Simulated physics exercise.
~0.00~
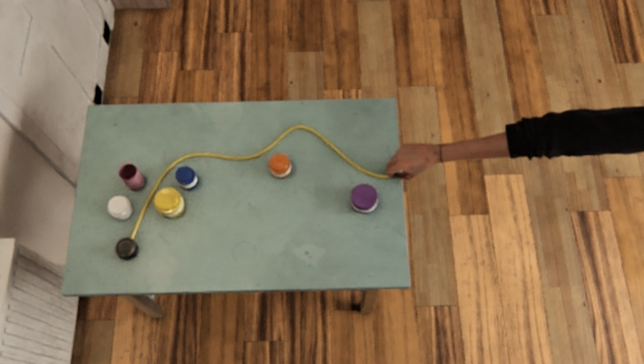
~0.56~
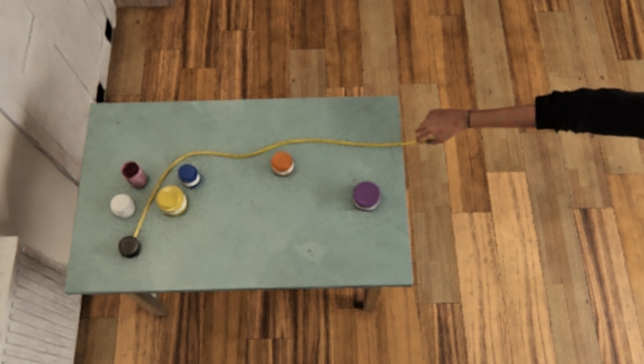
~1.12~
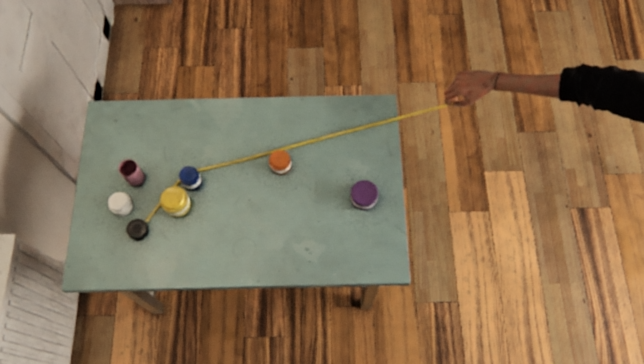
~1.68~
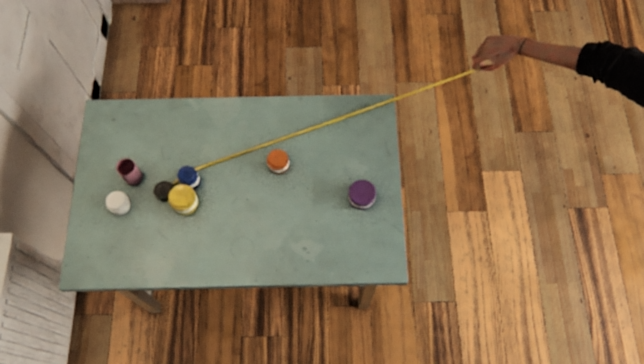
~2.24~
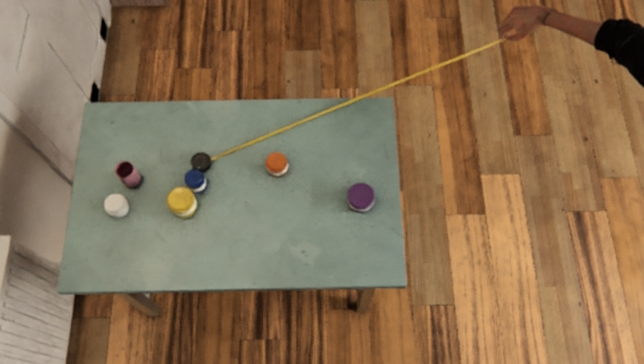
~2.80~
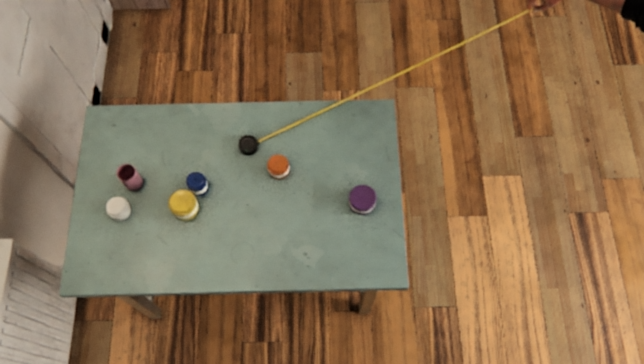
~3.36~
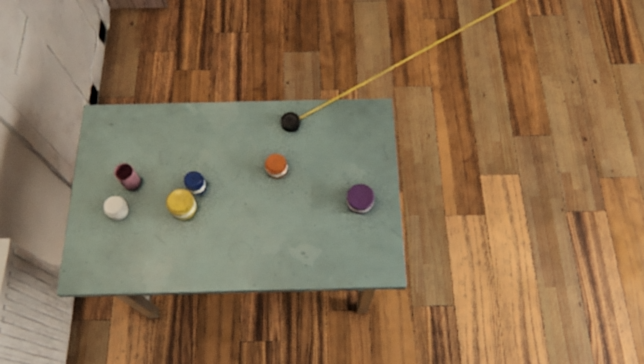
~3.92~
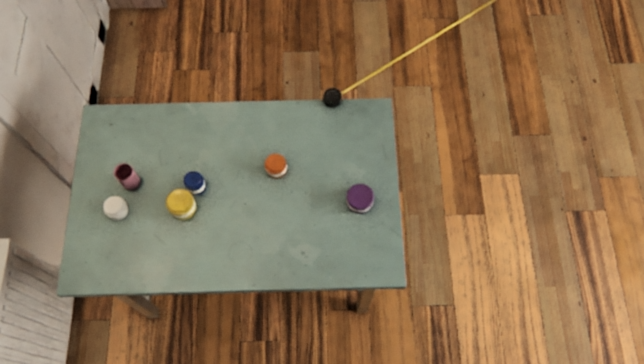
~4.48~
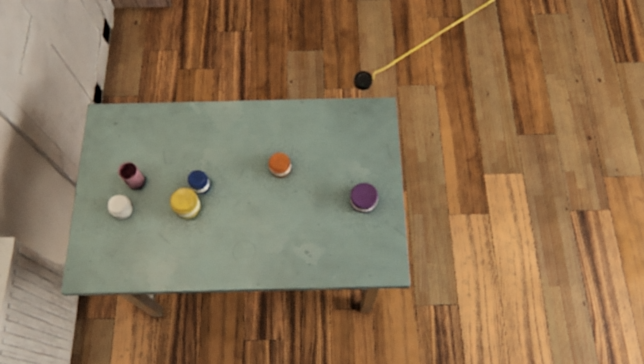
In the video, a hand pulls a yellow cord attached to a small black object on a greenish table, drawing it between yellow and blue jars, which shift slightly, then past an orange jar and off the far edge, while the other containers stay upright in place.
